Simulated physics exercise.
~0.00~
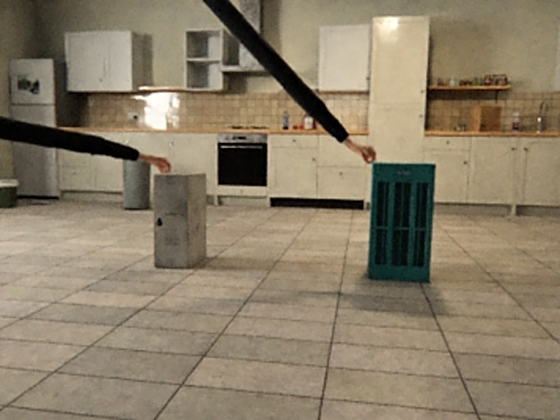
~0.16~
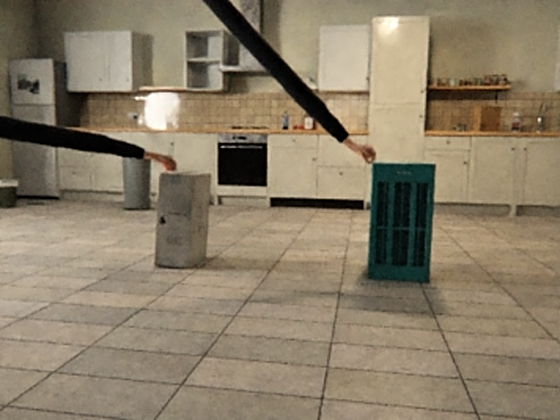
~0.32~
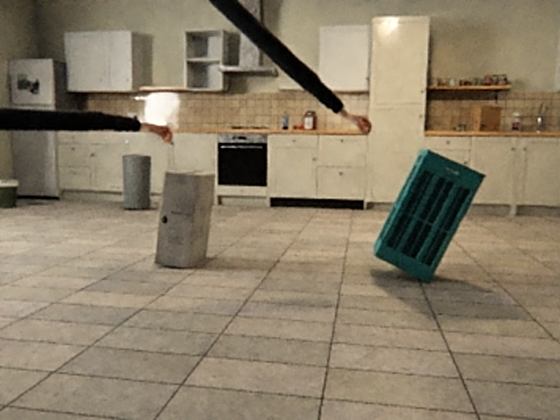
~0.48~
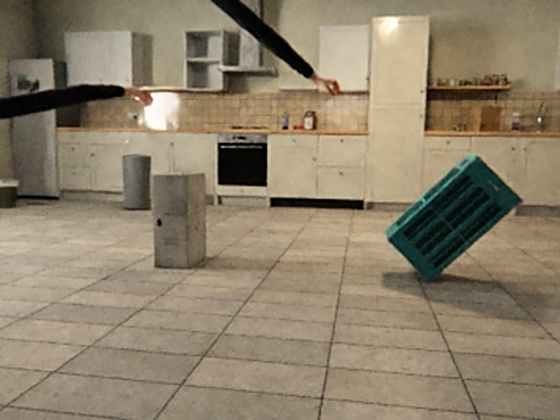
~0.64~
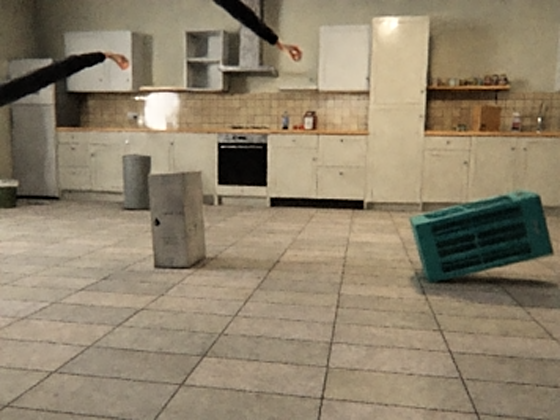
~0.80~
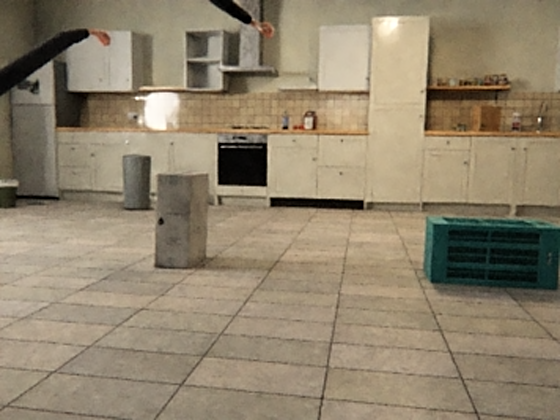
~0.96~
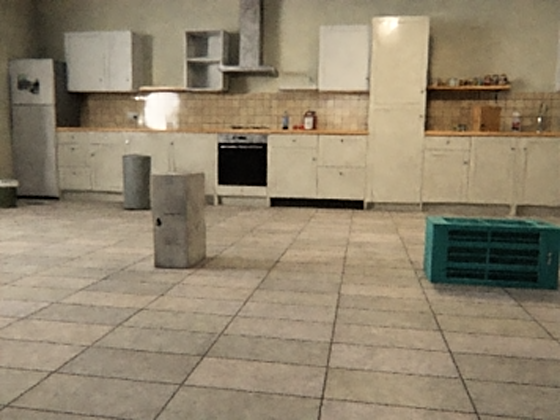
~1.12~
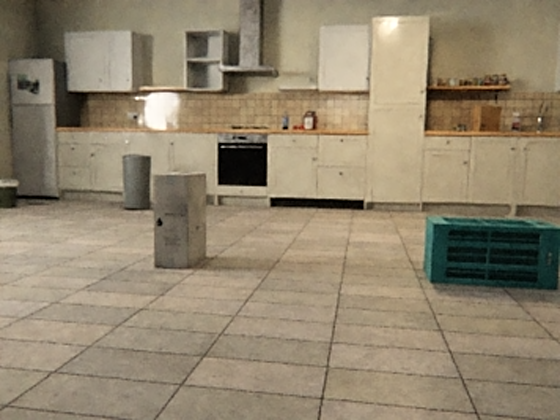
Turquoise crate toppling right onto its side after a hand's shove, while a pale box nudged by another hand stays upright.
